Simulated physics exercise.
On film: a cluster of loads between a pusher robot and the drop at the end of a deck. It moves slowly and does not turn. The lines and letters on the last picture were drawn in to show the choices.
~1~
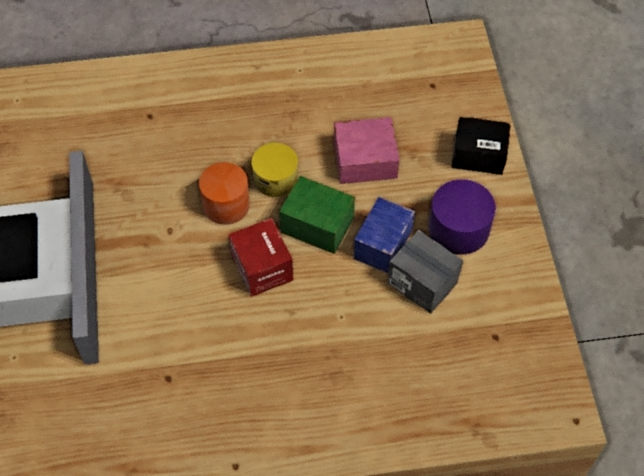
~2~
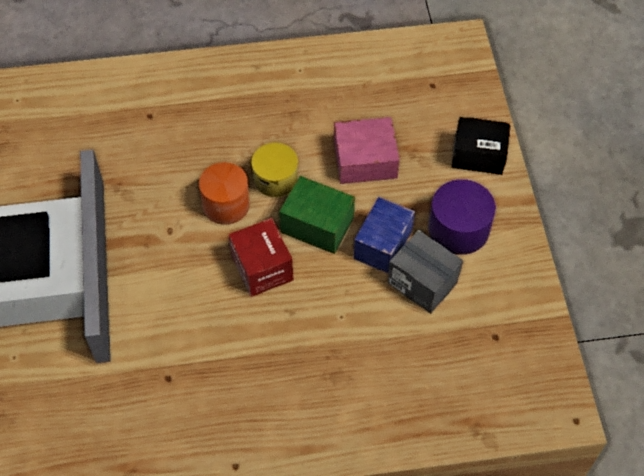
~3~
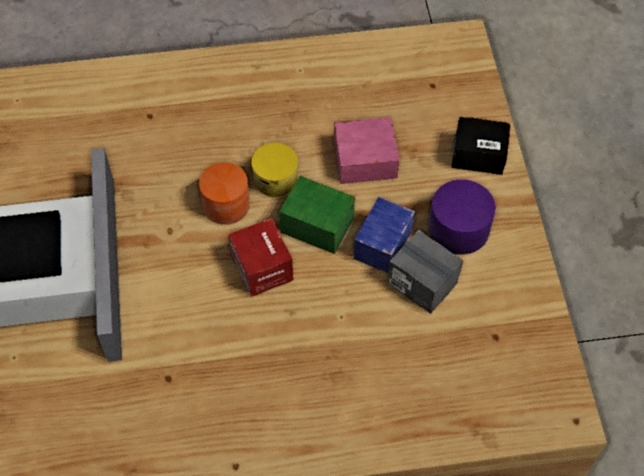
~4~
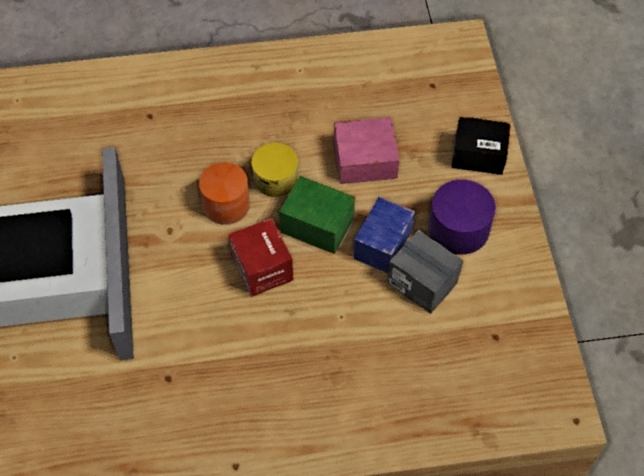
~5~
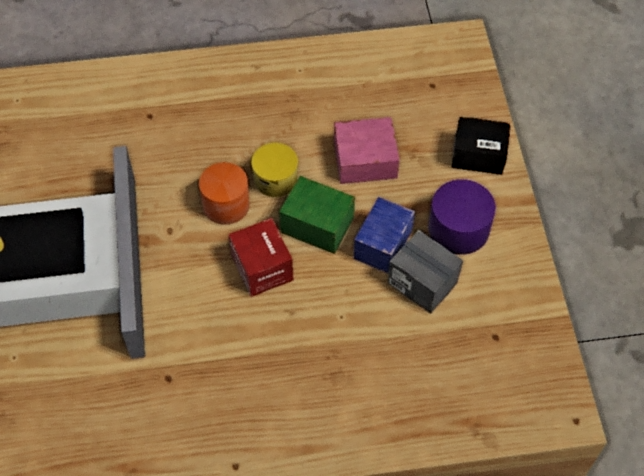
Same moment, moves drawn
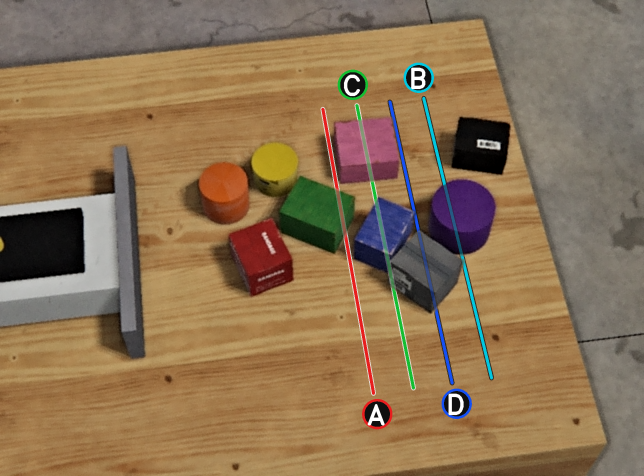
A grey and white machine with a wide flat plate slid slowly to the right across a wooden deck, nearing a cluster of colourful boxes and round tubs, none of which moved.
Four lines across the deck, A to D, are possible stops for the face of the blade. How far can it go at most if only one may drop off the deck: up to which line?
Up to line B.
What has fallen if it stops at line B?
The purple canister goes over.
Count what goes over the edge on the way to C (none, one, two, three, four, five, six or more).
The count is none.
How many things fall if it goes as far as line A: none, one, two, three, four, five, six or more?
In all, none.
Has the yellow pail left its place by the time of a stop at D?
By then, yes.
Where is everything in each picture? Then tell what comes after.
In the first frame, red box (261, 258); yellow pail (275, 170).
In the second frame, robot (4, 248); blue crate (384, 235).
In the third frame, robot (17, 246); grey parcel (425, 272).
In the fourth frame, robot (28, 245); black parcel (481, 145).
In the fifth frame, robot (40, 244); purple canister (461, 217); red box (261, 258); yellow pail (275, 170).
On the marked copy, A at (346, 240); B at (455, 227); C at (383, 235); D at (419, 231).
Following B. Soon after the start, robot (161, 229); yellow pail (297, 162); red box (279, 261).
Later, robot (282, 215); purple canister (495, 210); blue crate (451, 250).
In the end, robot (374, 205); purple canister over the edge; blue crate (539, 245); one fallen.
As for the rest, A is within the limit but short; C is within the limit but short; D is within the limit but short.
